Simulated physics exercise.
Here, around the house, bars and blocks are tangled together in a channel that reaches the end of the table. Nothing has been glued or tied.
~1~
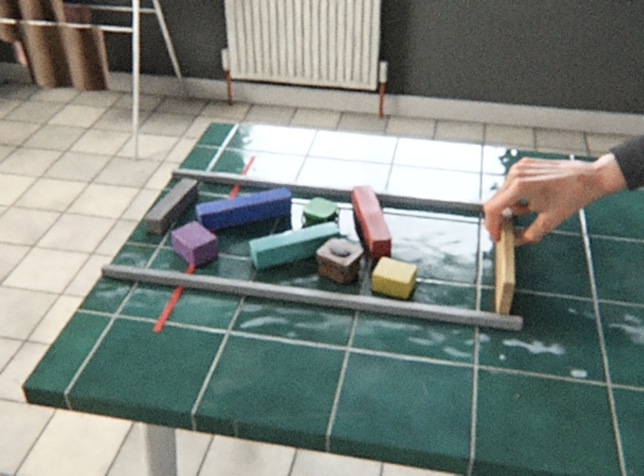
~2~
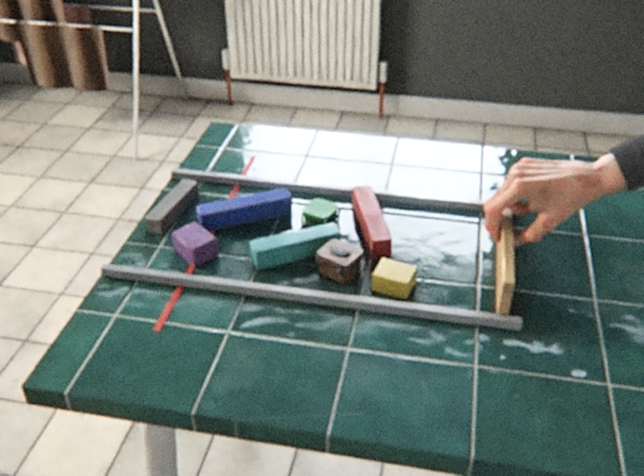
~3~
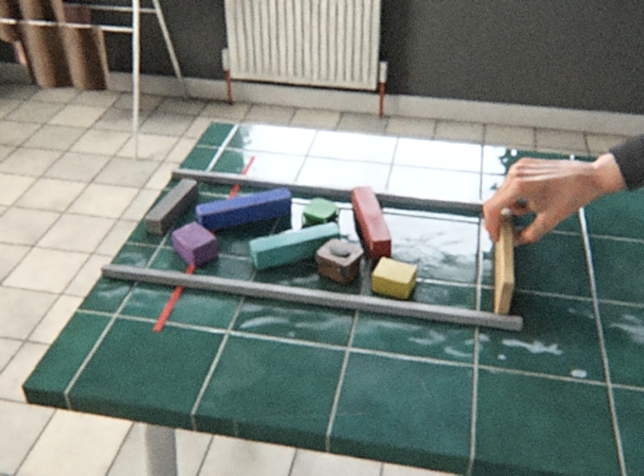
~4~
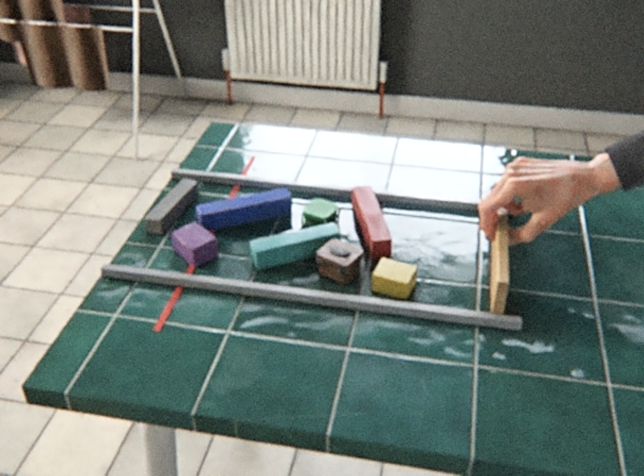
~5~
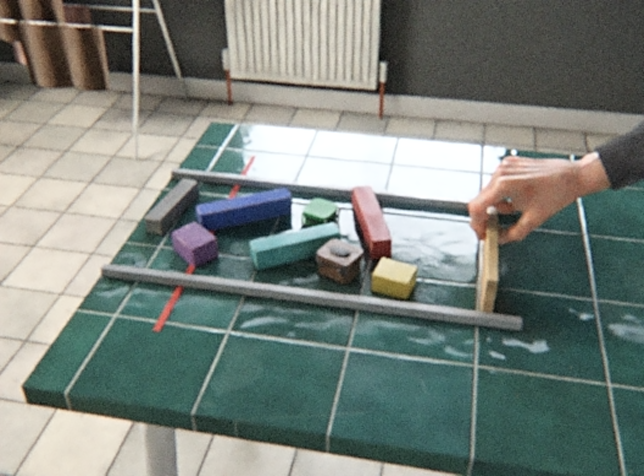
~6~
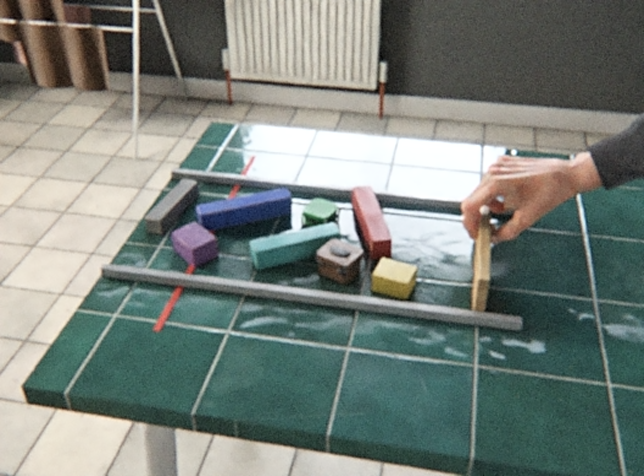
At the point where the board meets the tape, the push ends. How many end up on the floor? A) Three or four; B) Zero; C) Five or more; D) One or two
One or two.
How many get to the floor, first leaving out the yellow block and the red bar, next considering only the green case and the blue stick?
The answer is 0 and then 1.
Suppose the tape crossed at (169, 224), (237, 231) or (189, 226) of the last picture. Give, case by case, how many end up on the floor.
The counts: 6, 0 and 4.
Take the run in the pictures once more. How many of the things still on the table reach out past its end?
2.
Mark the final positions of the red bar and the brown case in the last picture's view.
In the last picture, roughly (213, 202) and (137, 255).
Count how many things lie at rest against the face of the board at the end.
The count in contact is 2.
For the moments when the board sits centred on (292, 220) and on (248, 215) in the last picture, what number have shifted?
The first count is 7, and then it's 8.
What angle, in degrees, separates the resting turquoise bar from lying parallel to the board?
Some 45 degrees.
Soon after, none off yet; grey bar at rest near (173, 206); purple block at rest near (195, 245); blue stick at rest near (245, 209).
At rest, the number that fall off is one or two; fallen, purple block and grey bar.
